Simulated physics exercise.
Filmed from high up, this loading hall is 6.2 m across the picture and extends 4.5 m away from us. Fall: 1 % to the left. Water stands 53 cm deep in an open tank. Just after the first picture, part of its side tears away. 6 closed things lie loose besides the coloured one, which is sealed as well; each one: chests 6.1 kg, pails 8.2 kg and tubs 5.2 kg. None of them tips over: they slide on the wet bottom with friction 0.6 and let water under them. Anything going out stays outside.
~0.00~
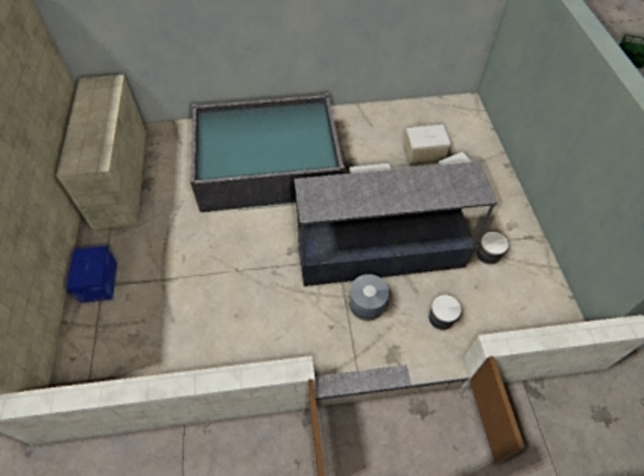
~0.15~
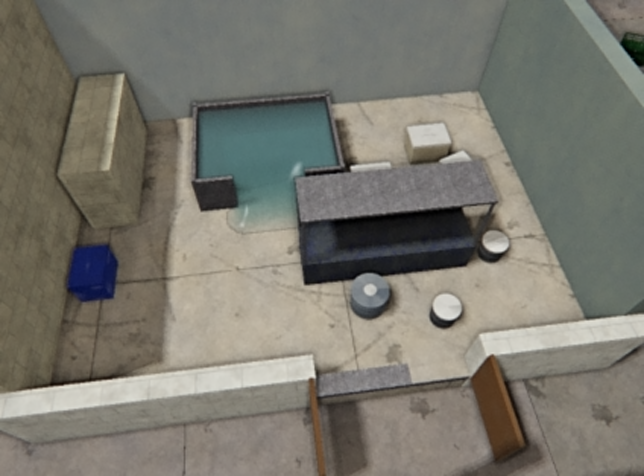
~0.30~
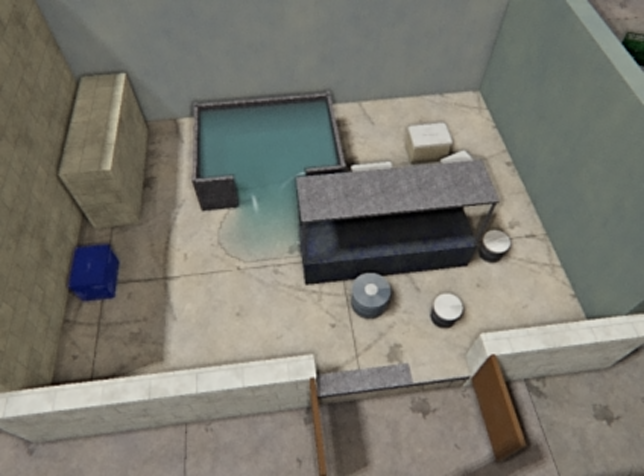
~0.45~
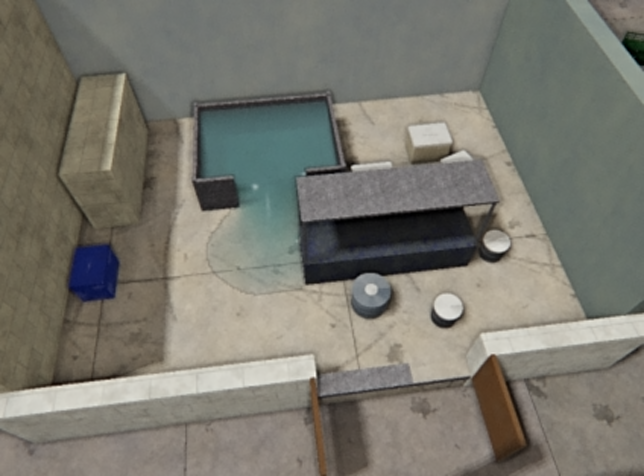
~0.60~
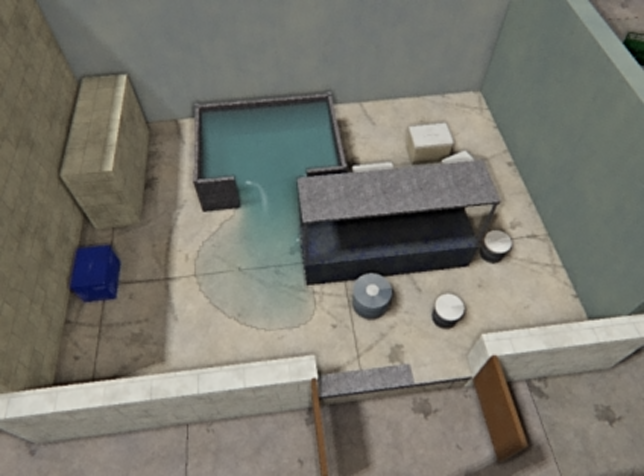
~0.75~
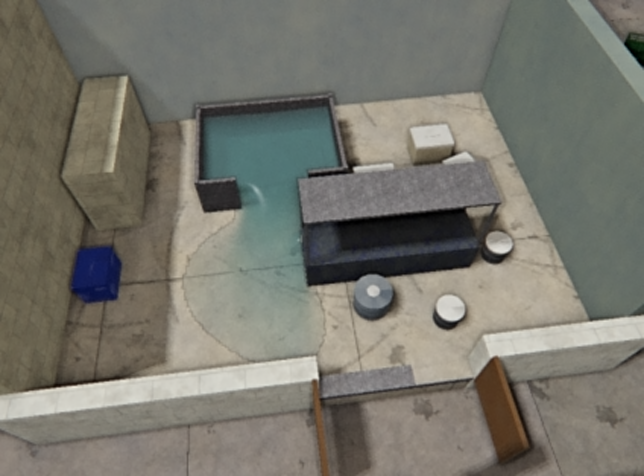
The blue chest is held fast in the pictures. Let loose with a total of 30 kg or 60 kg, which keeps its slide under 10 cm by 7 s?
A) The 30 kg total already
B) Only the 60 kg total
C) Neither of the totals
Only the 60 kg total.
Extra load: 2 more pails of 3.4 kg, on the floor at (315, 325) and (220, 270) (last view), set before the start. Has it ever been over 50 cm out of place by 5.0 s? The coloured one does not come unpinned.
The first is above the mark, the second above the mark.
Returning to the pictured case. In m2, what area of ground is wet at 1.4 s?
Wet area: Approx. 9.5 m2.
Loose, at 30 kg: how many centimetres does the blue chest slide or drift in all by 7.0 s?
All together it comes to about 40 cm.
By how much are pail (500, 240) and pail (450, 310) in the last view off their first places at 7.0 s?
Log: Item 1 = 0 cm; item 2 = 0 cm.
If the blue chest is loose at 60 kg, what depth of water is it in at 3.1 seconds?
Depth: Approx. 10 cm.
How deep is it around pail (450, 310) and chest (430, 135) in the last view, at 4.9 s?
I'd put it at 2 cm and 2 cm respectively.
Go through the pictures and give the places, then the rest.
The first frame shows the blue chest at (87, 266), on the bottom; water covers 2.7 m2; 0 of 7 have shifted.
The second frame shows the blue chest at (88, 265) rests on the ground; 3.2 m2 under water; 0 of 7 have shifted.
The third frame shows the blue chest at (89, 265) rests on the ground; 3.8 m2 under water; 0 of 7 have shifted.
The fourth frame shows the blue chest at (89, 265) rests on the ground; 4.5 m2 under water; 0 of 7 have shifted.
The fifth frame shows the blue chest at (91, 266) rests on the ground; water covers 5.1 m2; 0 of 7 have shifted.
The sixth frame shows the blue chest at (92, 267), on the bottom; 6.0 m2 under water; 0 of 7 have shifted.
After 1.4 s the blue chest would be 0 cm from its start with 30 kg and 0 cm from its start with 60 kg; 0 cm of water round it then.
After 3.1 s the blue chest would be 8 cm from its start with 30 kg and 0 cm from its start with 60 kg; 10 cm of water round it then.
After 4.9 s the blue chest would be 36 cm from its start with 30 kg and 0 cm from its start with 60 kg; 10 cm of water round it then.
After 7.0 s the blue chest would be 37 cm from its start with 30 kg and 0 cm from its start with 60 kg; 7 cm of water round it then.
